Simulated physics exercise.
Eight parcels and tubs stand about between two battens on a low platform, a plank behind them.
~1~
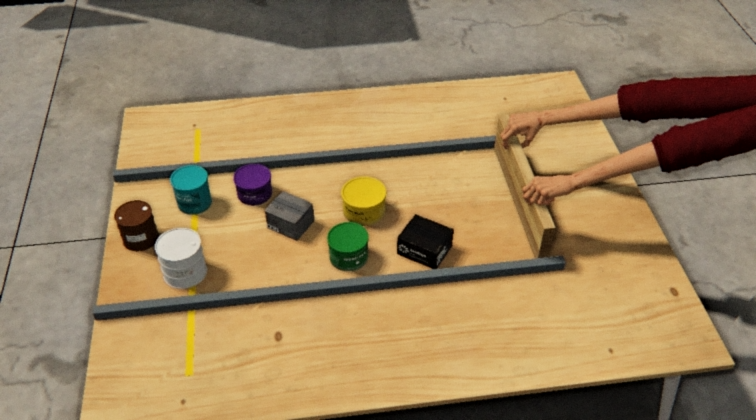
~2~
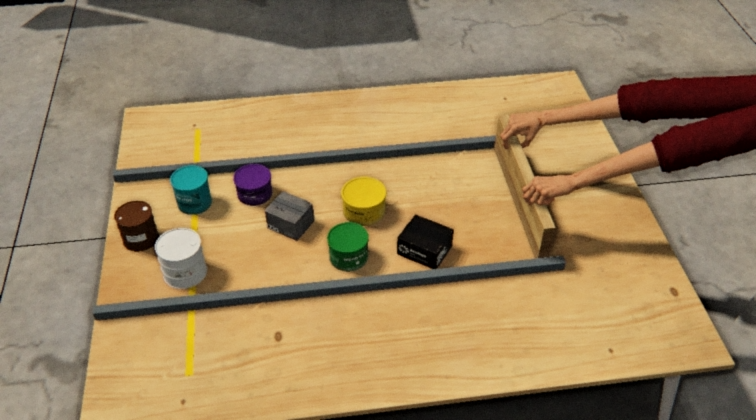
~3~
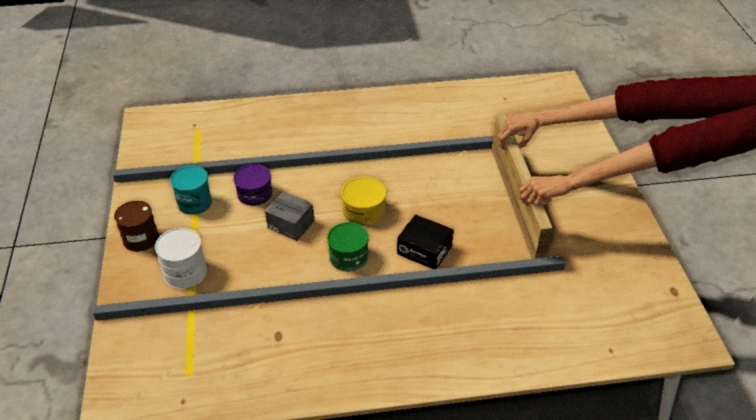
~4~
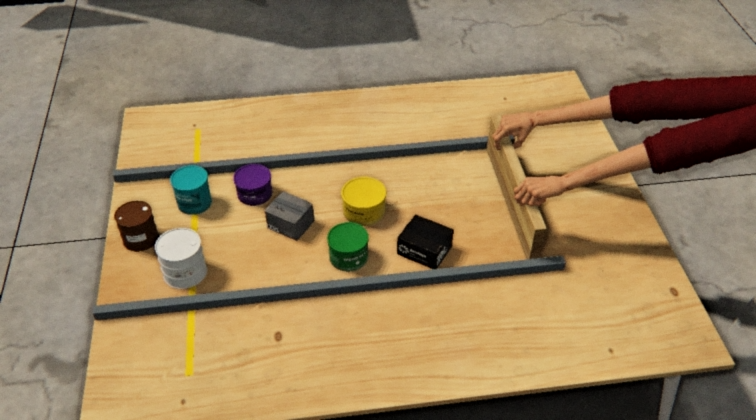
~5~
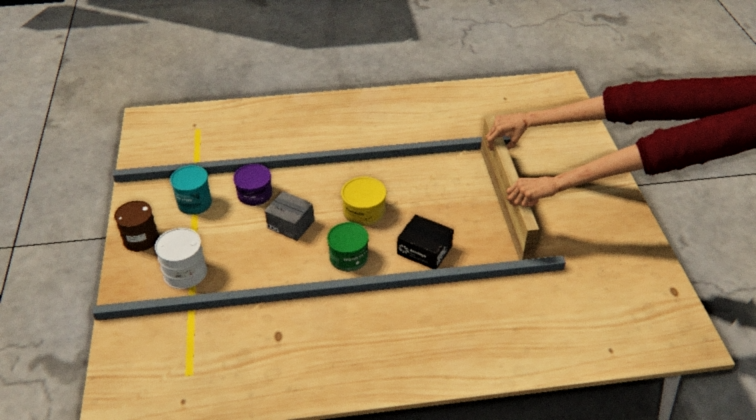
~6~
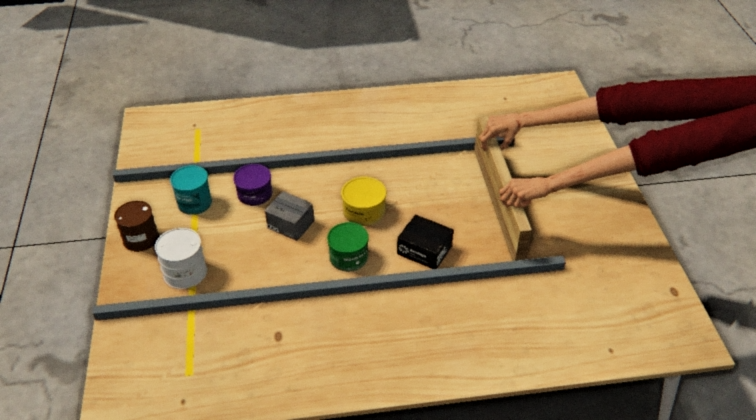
Two hands sliding a wooden plank slightly left between two battens on a board, the tubs and boxes ahead staying still.
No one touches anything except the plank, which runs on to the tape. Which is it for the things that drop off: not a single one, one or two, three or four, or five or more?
It ends with just one or a pair down.
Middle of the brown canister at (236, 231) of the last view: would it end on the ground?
It is safe.
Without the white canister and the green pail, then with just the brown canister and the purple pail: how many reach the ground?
First try: 0 fallen; other try: 1.
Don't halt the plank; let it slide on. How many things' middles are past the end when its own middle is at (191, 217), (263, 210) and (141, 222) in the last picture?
Taking the places in turn, the counts are 1, 0 and 4.
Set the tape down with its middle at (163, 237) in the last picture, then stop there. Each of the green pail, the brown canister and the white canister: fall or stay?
Here's how it goes: The green pail ends up down, the brown canister ends up down, and the white canister ends up down.
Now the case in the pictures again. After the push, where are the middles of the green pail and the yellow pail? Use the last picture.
Final pixels, roughly: (123, 274) for the first, (171, 219) for the other.
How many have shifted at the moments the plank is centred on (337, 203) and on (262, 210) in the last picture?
First 4, then 6.
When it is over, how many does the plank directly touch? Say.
3 in contact.
Early on, none off yet; brown canister at rest near (137, 226); white canister at rest near (182, 258); turquoise pail at rest near (192, 191).
Finally, the number that fall off is one or two; lost, white canister.
